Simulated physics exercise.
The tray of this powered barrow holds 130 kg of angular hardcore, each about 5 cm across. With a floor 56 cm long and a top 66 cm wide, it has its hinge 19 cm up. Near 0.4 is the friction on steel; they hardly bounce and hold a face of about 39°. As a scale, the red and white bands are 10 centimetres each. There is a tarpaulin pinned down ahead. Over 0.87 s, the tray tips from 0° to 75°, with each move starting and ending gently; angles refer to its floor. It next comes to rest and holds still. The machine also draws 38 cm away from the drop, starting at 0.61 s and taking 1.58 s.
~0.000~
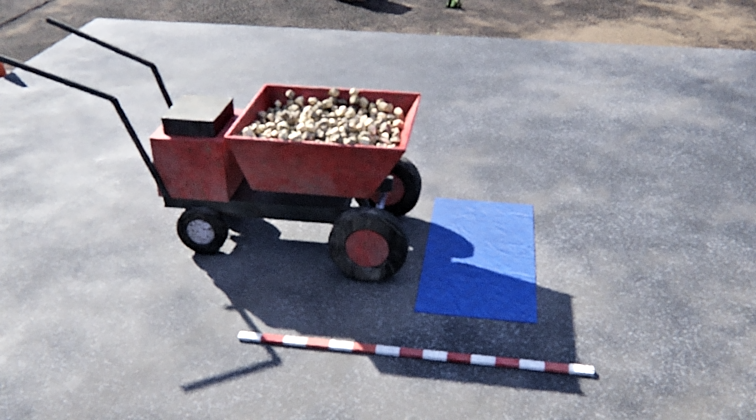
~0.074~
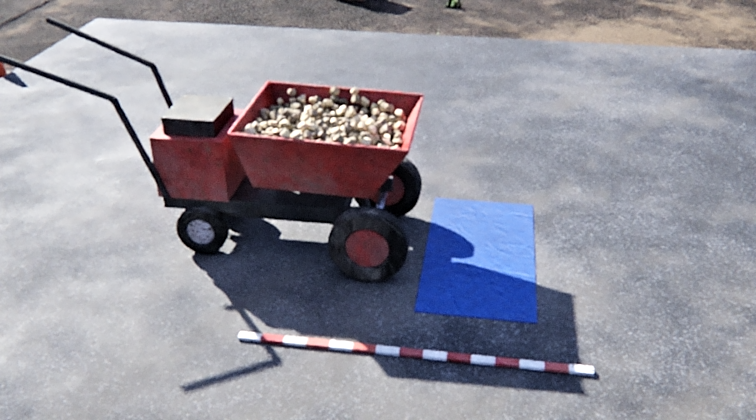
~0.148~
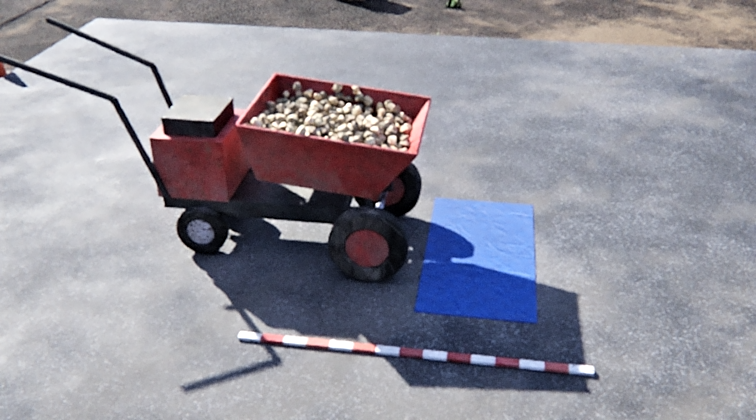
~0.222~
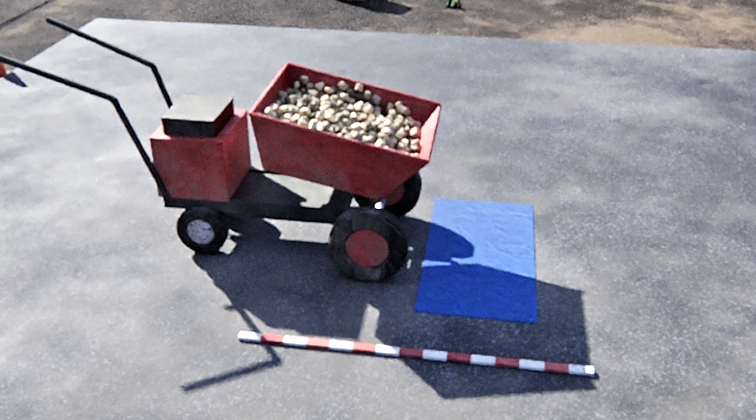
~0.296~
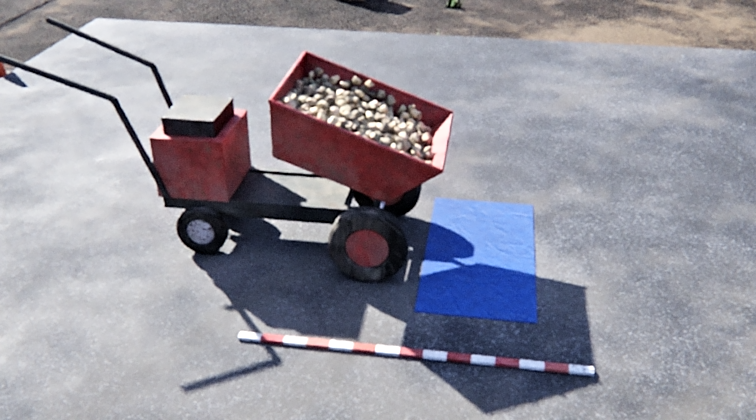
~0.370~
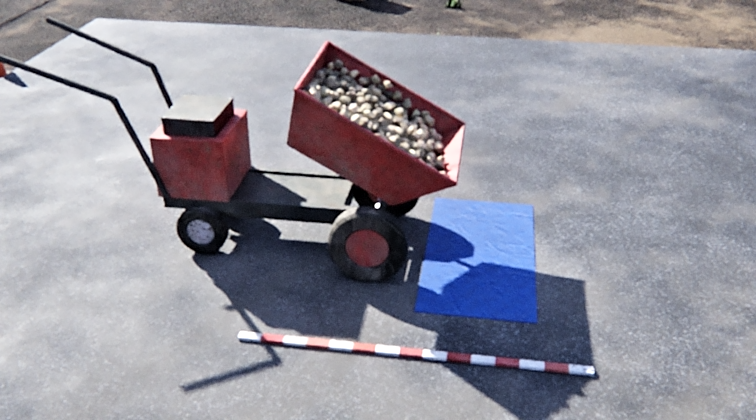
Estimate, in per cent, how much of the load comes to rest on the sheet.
55 %.
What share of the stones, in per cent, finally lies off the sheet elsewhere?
I'd say close to 25 per cent of the whole load.
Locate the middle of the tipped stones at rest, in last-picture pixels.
The tipped stones centre close to (503, 249).
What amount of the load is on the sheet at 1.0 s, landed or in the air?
By that moment, roughly 25 per cent of the load.
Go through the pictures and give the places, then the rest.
Lip at (405, 151), floor tilted 0°, highest stones at (320, 103), in the first picture.
Lip at (408, 152), floor tilted 2°, highest stones at (322, 102); the stones move at 0.3 m/s on average, in the second picture.
The tray is at 6°, its lip at (417, 155); the top of the load is at (315, 101); the stones move at 0.6 m/s on average, in the third picture.
The tray is at 12°, its lip at (429, 162); the top of the load is at (317, 95); the stones move at 0.8 m/s on average, in the fourth picture.
The tray is at 20°, its lip at (443, 172); the top of the load is at (308, 85); the stones move at 1.0 m/s on average, in the fifth picture.
Lip at (456, 184), floor tilted 29°, highest stones at (328, 76); the stones move at 1.1 m/s on average, in the sixth picture.
After 0.6 s the floor is at 63°; 100 % in the tray; the foremost stones are at (488, 218).
After 1.0 s the floor is at 75°; 66 % in the tray, 26 % on the sheet, 7 % off the sheet elsewhere; the foremost stones are at (565, 274).
After 2.6 s the floor is at 75°; 17 % in the tray, 5 % short of the sheet, 53 % on the sheet, 25 % off the sheet elsewhere; the foremost stones are at (723, 292).
After 4.6 s the floor is at 75°; 16 % in the tray, 6 % short of the sheet, 53 % on the sheet, 25 % off the sheet elsewhere; the foremost stones are at (723, 292).
